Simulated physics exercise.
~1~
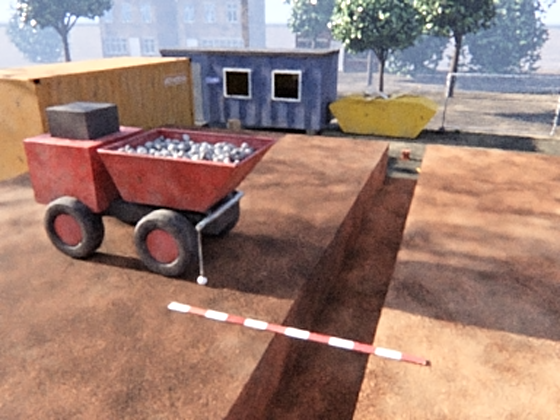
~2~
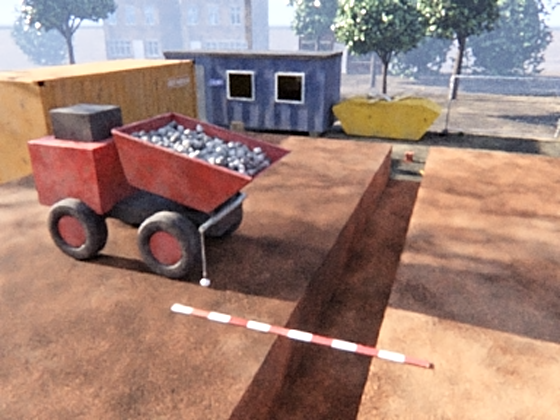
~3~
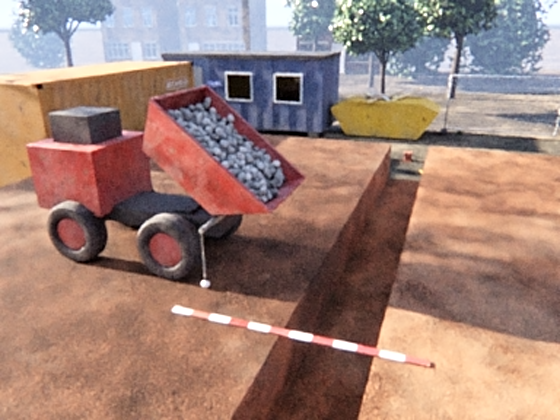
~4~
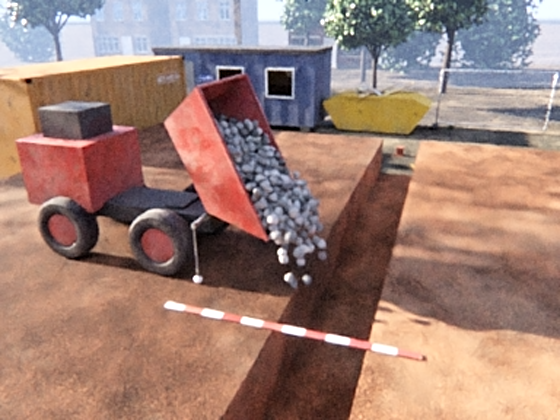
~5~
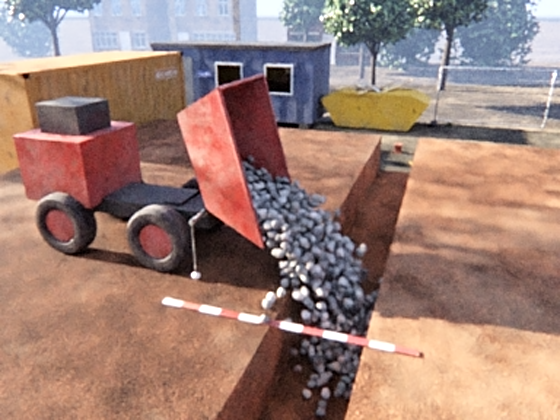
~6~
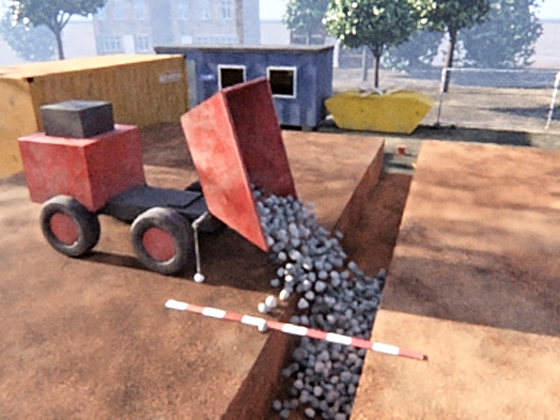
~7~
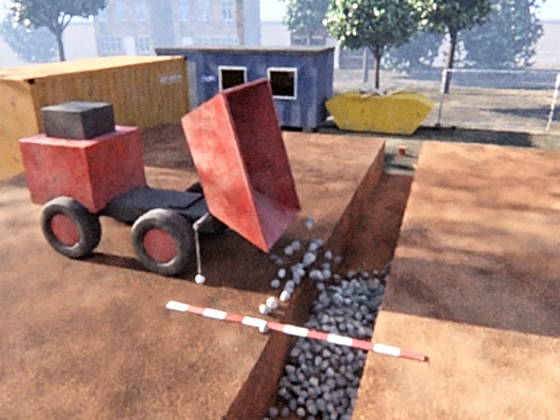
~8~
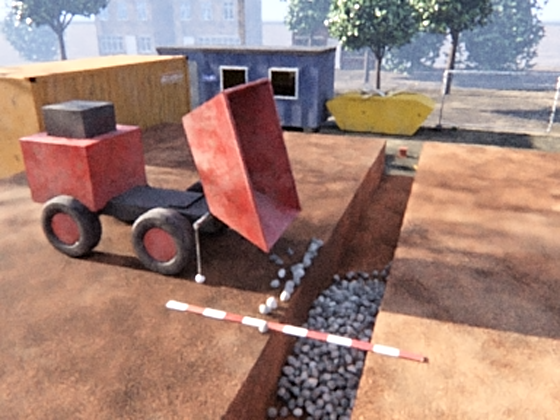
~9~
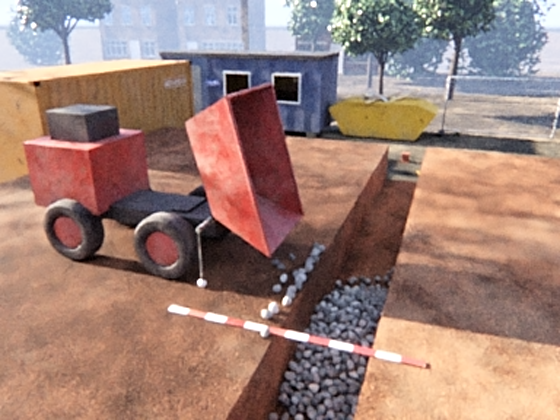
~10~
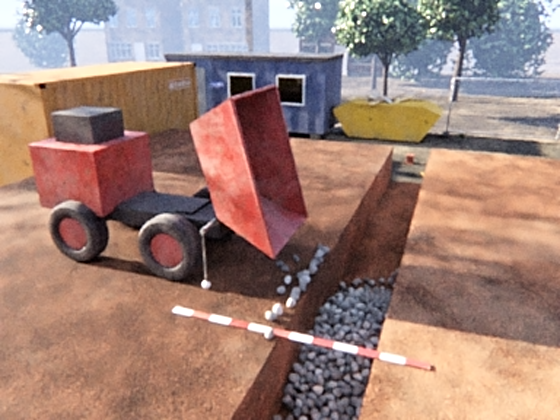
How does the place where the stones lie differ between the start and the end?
At the start the stones are all piled in the dumper's red skip. By the end almost all of them lie lower down and to the right, in the trench, with a few left on the ground beside its near edge.
